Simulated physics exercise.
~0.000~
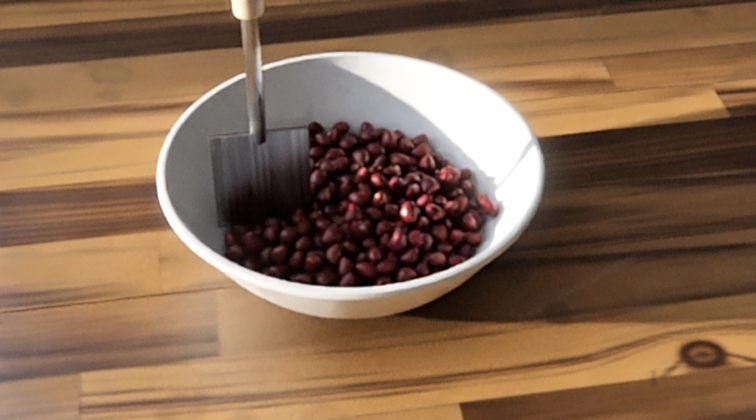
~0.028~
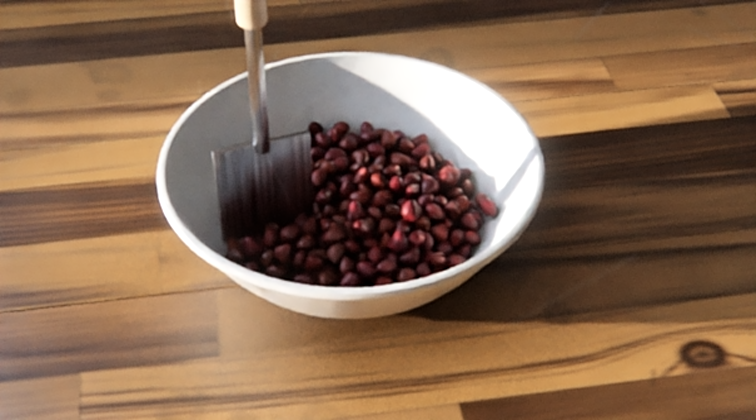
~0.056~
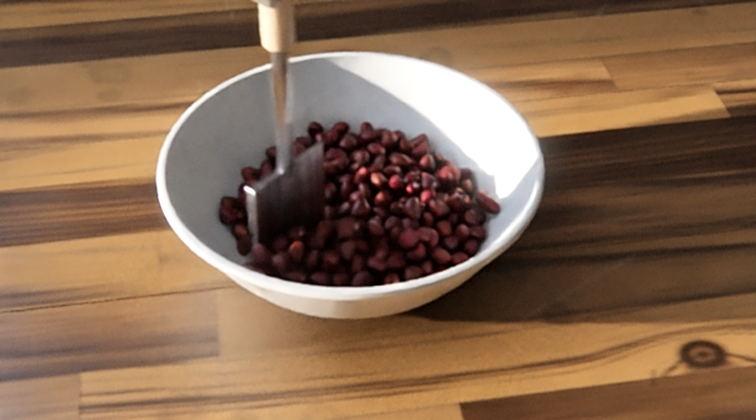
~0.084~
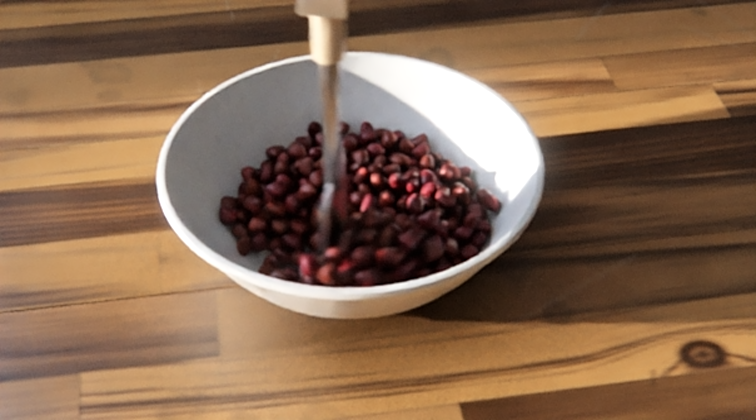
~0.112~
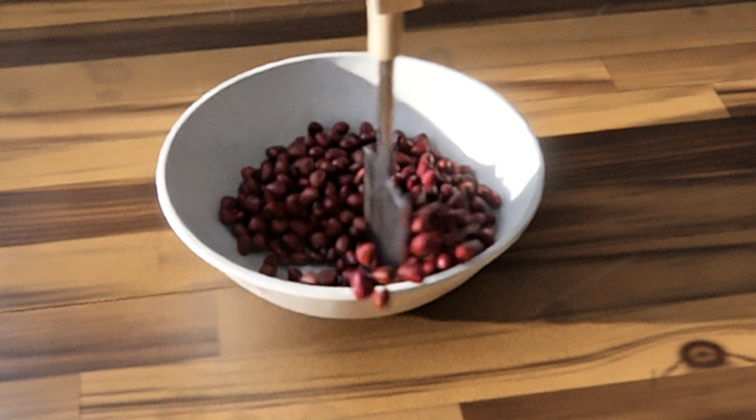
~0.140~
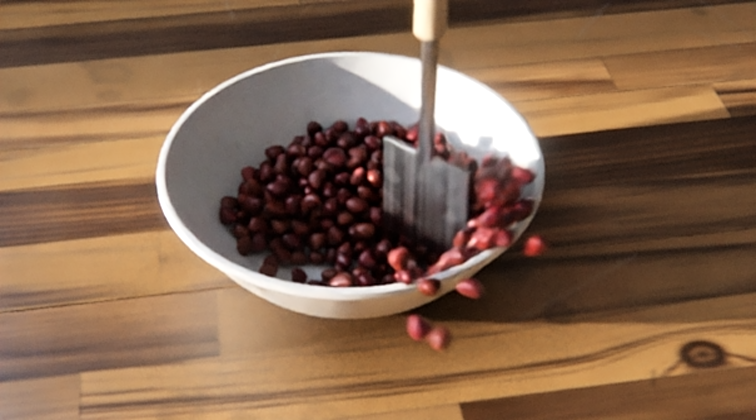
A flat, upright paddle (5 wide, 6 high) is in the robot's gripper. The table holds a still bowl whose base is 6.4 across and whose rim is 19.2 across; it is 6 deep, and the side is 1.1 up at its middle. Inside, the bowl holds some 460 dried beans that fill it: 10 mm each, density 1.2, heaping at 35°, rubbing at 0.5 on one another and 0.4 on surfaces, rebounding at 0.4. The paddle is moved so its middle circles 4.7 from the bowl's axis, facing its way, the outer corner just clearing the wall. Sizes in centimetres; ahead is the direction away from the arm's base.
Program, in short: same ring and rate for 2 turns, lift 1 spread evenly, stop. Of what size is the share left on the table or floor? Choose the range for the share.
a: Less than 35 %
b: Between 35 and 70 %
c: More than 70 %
Between 35 and 70 %.
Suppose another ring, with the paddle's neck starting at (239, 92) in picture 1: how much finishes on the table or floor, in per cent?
Table or floor share: Near 10 %.
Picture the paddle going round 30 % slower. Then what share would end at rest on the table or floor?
I'd expect about 25 %.
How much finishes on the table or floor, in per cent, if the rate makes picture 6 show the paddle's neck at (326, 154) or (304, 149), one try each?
Near 15 per cent for the first, near 10 per cent for the second.
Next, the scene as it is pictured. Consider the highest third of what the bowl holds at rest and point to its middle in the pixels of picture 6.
(347, 218).
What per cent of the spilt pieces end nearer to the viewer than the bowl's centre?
40 %.
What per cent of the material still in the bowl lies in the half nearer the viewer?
Estimate: Some 50 %.
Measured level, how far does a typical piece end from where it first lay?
Some 11 centimetres or so.
By 0.34 s, 359° round, highest piece 10 above the table; 318 in the bowl, 49 on the table or floor, 97 in flight or on the tool.
By 0.54 s, 225° round, highest piece 7 above the table; 263 in the bowl, 188 on the table or floor, 13 in flight or on the tool.
By 0.85 s, 0° round, highest piece 4 above the table; 261 in the bowl, 203 on the table or floor.
By 1.55 s, 0° round, highest piece 4 above the table; 261 in the bowl, 203 on the table or floor.
Final count, 261 in the bowl, 203 on the table or floor. That is 44 % on the table or floor.
